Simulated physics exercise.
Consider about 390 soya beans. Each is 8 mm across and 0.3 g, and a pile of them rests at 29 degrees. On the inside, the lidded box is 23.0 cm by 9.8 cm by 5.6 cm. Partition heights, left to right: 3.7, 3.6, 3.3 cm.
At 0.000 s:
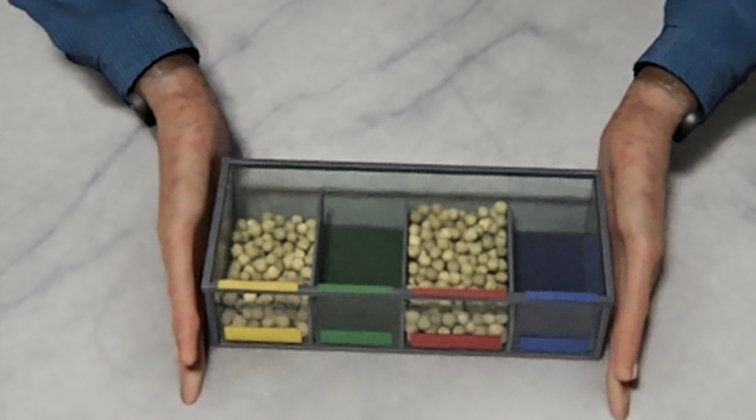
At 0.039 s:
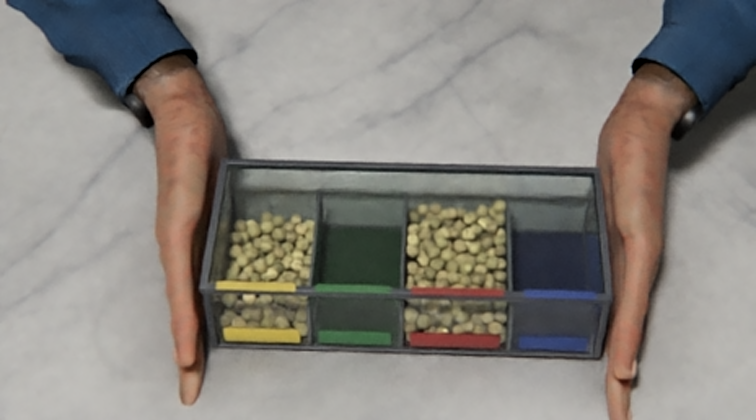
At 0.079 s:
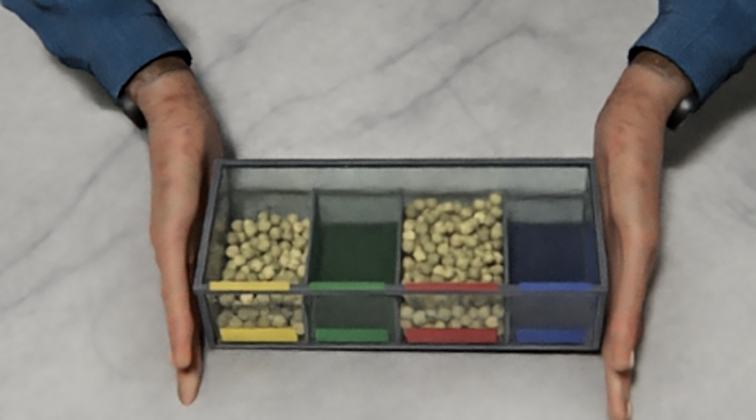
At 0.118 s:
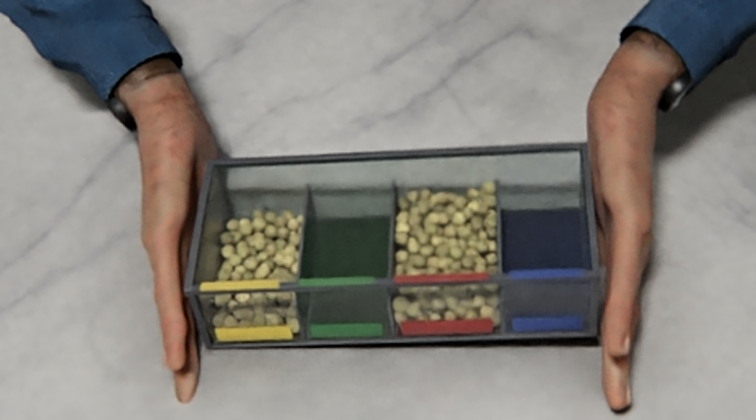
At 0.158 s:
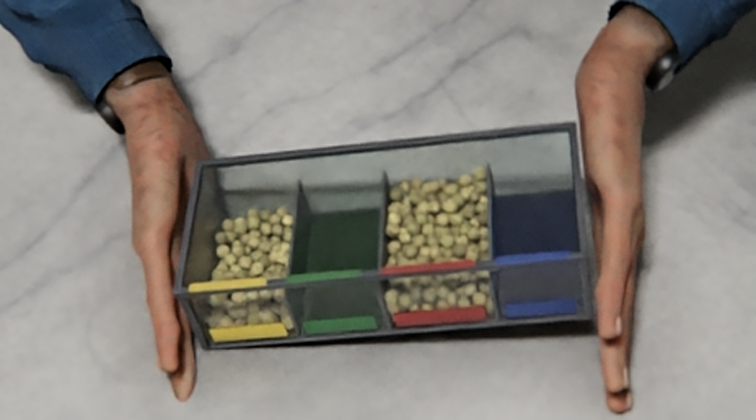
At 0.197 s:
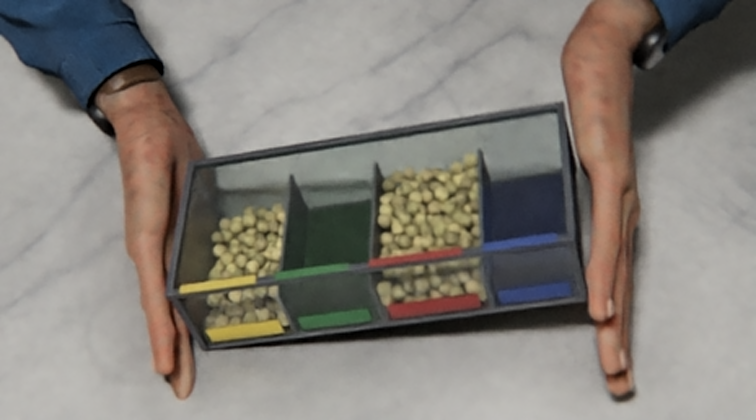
Two hands held a clear lidded box with pale round beans in its yellow and red sections, kept it nearly level at first, then tilted it modestly, raising the right end above the left.
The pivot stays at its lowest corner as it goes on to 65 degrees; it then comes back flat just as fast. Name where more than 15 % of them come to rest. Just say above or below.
Red compartment above, blue compartment below, green compartment below, yellow compartment above.
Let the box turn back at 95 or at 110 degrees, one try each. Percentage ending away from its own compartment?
45 % and 60 %.
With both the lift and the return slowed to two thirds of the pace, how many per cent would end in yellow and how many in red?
Final split: Yellow = 35 %, red = 55 %.
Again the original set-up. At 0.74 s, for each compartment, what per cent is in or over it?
Red = 65, blue = 0, green = 5, yellow = 30 (per cent).
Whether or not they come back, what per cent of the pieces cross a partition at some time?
15 per cent, give or take.
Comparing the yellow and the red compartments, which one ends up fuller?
The larger amount is in the red one.
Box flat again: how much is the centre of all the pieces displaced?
2.5 cm.
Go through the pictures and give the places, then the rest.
The first picture shows box tilt 0 degrees, front corners at (210, 285) and (607, 298); red 70 %, yellow 30 %.
The second picture shows box tilt 1 degrees, front corners at (208, 286) and (605, 296).
The third picture shows box tilt 3 degrees, front corners at (202, 287) and (601, 288).
The fourth picture shows box tilt 6 degrees, front corners at (192, 288) and (593, 273), lowest corner left front.
The fifth picture shows box tilt 11 degrees, front corners at (182, 290) and (581, 255), lowest corner left front.
The sixth picture shows box tilt 15 degrees, front corners at (174, 292) and (568, 237), lowest corner left front; red 70 %, yellow 30 %. Its pace works out near 110 degrees a second.
Then, at 0.74 s, tilt 64 degrees; red 65 %, green 5 %, yellow 30 %.
After 1.10 s, tilt 27 degrees; red 55 %, green 10 %, yellow 40 %.
After 1.55 s, tilt 0 degrees; red 55 %, green 10 %, yellow 40 %.
In the end, at 2.1 s, red 55 %, blue 0 %, green 10 %, yellow 40 %.
